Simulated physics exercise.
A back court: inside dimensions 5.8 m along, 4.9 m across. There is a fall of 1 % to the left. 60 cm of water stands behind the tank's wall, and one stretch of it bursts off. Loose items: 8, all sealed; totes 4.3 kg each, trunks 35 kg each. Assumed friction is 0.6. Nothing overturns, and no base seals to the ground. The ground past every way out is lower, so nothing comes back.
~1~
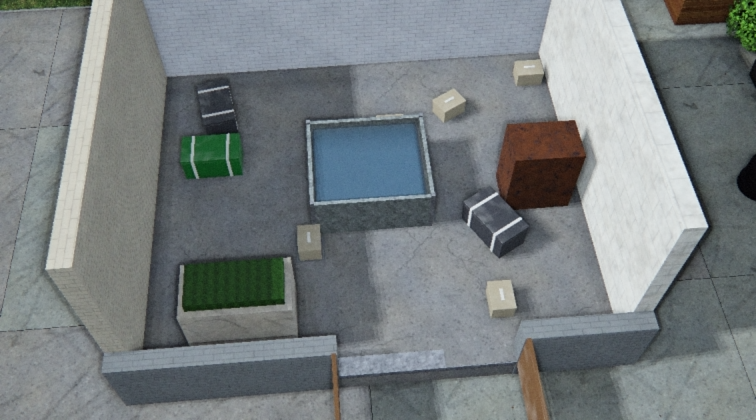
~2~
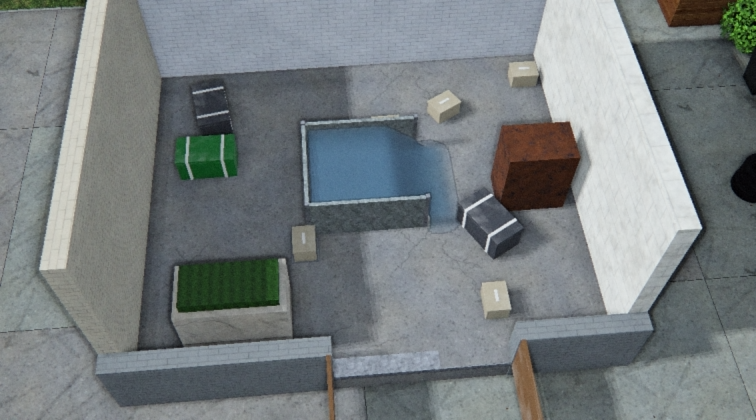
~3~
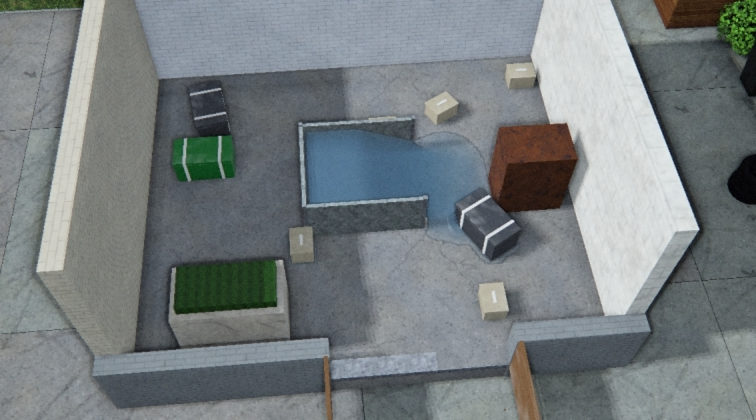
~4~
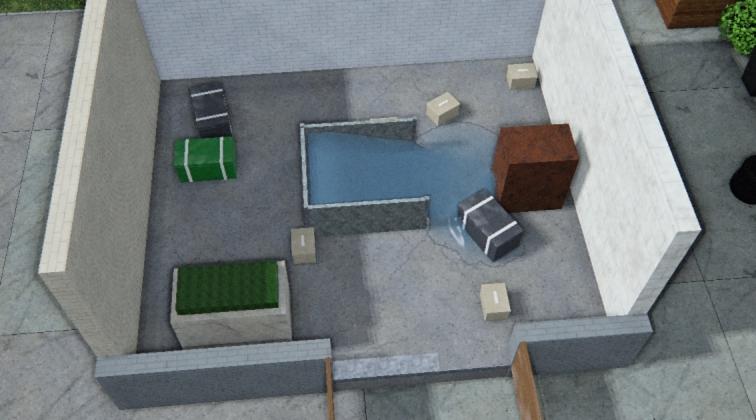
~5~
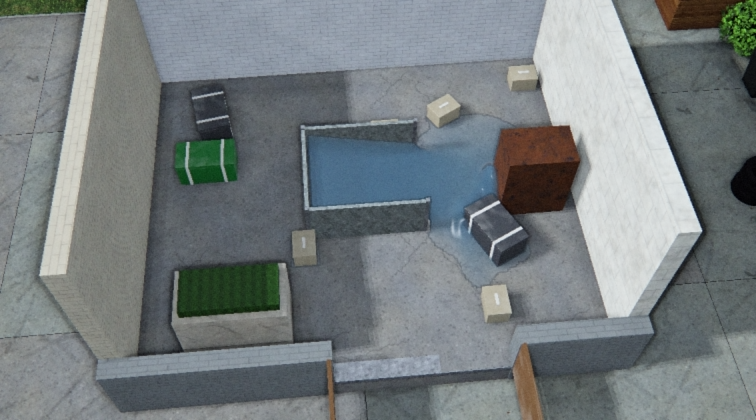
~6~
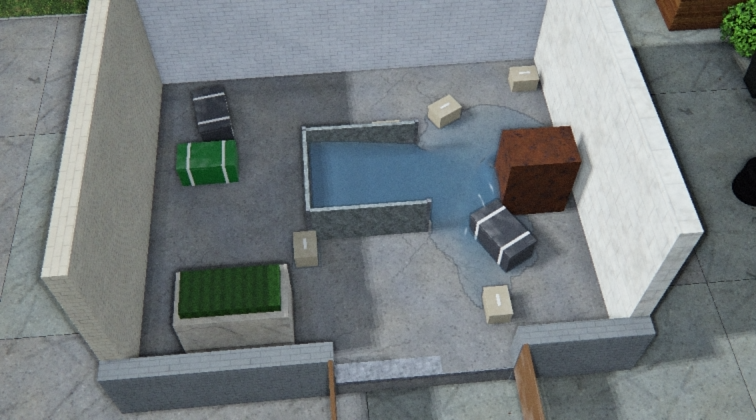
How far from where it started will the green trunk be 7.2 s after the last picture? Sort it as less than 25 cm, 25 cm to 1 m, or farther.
The green trunk ends up less than 25 cm from its start.
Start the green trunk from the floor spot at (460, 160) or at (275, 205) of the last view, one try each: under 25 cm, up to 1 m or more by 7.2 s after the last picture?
One after the other: It is taken far off, and then it stays more or less still.
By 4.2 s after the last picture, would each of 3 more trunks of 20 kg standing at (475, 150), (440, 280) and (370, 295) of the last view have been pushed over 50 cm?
In sequence: Goes beyond; stays within; stays within.
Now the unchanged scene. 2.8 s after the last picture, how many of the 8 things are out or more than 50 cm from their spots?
By that point, 3.
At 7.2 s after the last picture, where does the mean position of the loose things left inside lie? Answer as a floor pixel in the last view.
They're centred close to (284, 186).
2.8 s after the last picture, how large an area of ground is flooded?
Somewhere about 17 m2, give or take.
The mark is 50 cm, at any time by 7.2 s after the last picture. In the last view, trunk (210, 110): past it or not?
Result: The shift is smaller.
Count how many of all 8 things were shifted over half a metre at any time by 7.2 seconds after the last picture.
I make that 5.
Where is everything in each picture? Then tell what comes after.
In the first picture, the green trunk at (210, 147), on the bottom; water covers 1.9 m2; 0 of 8 have shifted.
In the second picture, the green trunk at (205, 148) rests on the ground; water covers 2.6 m2; 0 of 8 have shifted.
In the third picture, the green trunk at (203, 150), on the bottom; 3.4 m2 under water; 0 of 8 have shifted.
In the fourth picture, the green trunk at (204, 151) rests on the ground; water covers 4.2 m2; 0 of 8 have shifted.
In the fifth picture, the green trunk at (205, 153), on the bottom; 5.1 m2 under water; 1 of 8 have shifted.
In the sixth picture, the green trunk at (206, 154), on the bottom; water covers 6.0 m2; 1 of 8 have shifted.
Then, 0.9 s after the last picture the green trunk is near (206, 154), 0.0 m from its start, aground; 0 of 8 are out; 1 afloat.
Then, 2.8 s after the last picture the green trunk is near (206, 154), 0.0 m from its start, aground; 1 of 8 are out; 0 afloat.
Then, 4.8 s after the last picture the green trunk is near (206, 154), 0.0 m from its start, aground; 1 of 8 are out; 1 afloat.
Then, 7.2 s after the last picture the green trunk is near (206, 154), 0.0 m from its start, aground; 1 of 8 are out; 3 afloat.
